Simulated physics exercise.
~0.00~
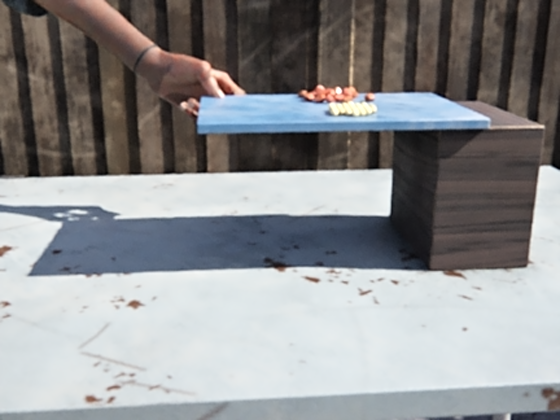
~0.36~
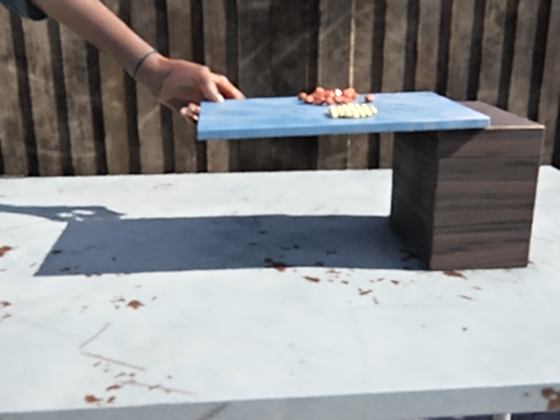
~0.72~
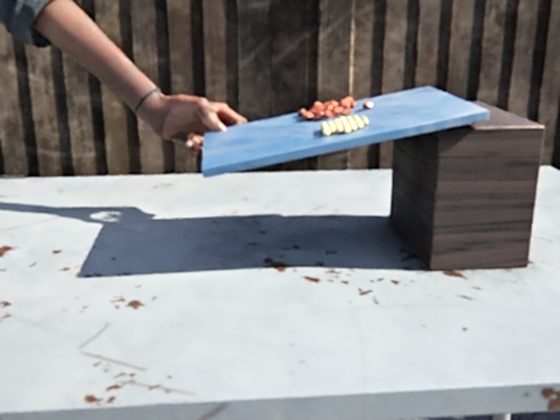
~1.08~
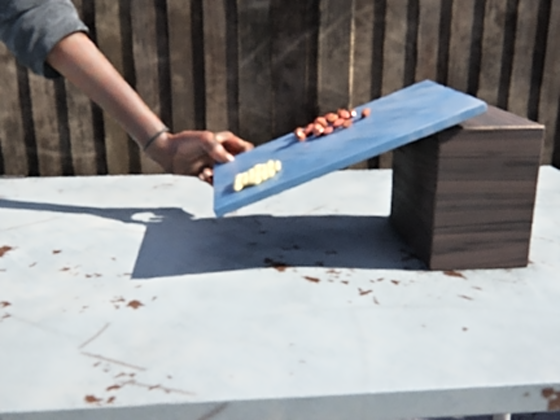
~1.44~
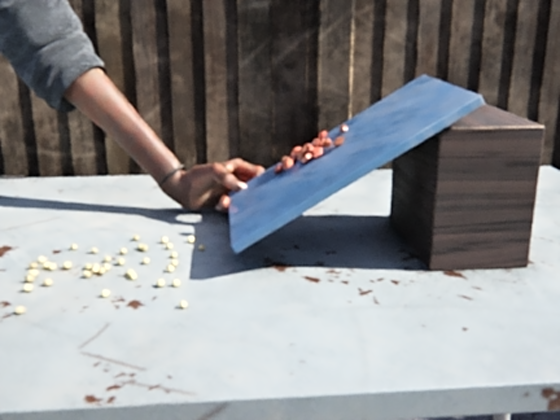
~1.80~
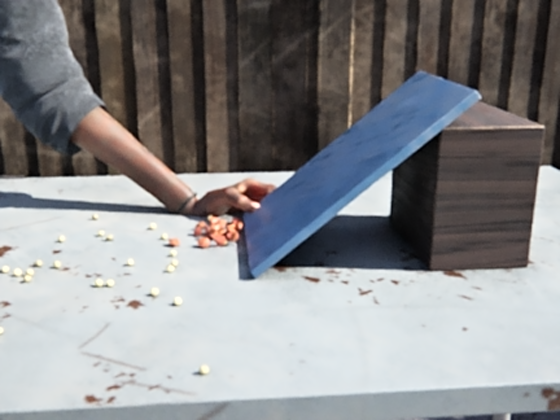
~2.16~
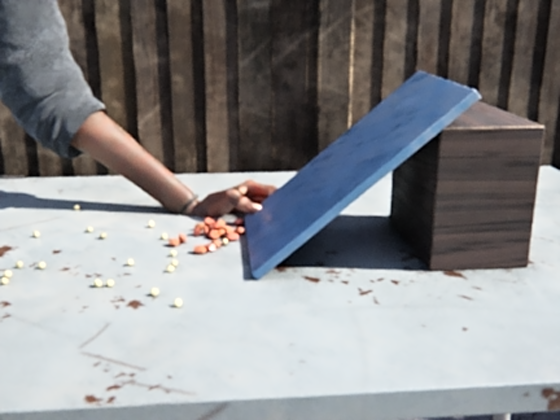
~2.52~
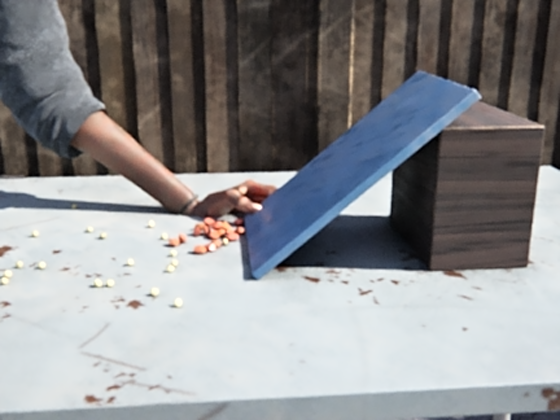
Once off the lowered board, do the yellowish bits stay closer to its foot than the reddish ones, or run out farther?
The yellowish bits run out farther, scattering across the table to the left, while the reddish ones mostly stay at the foot of the board.
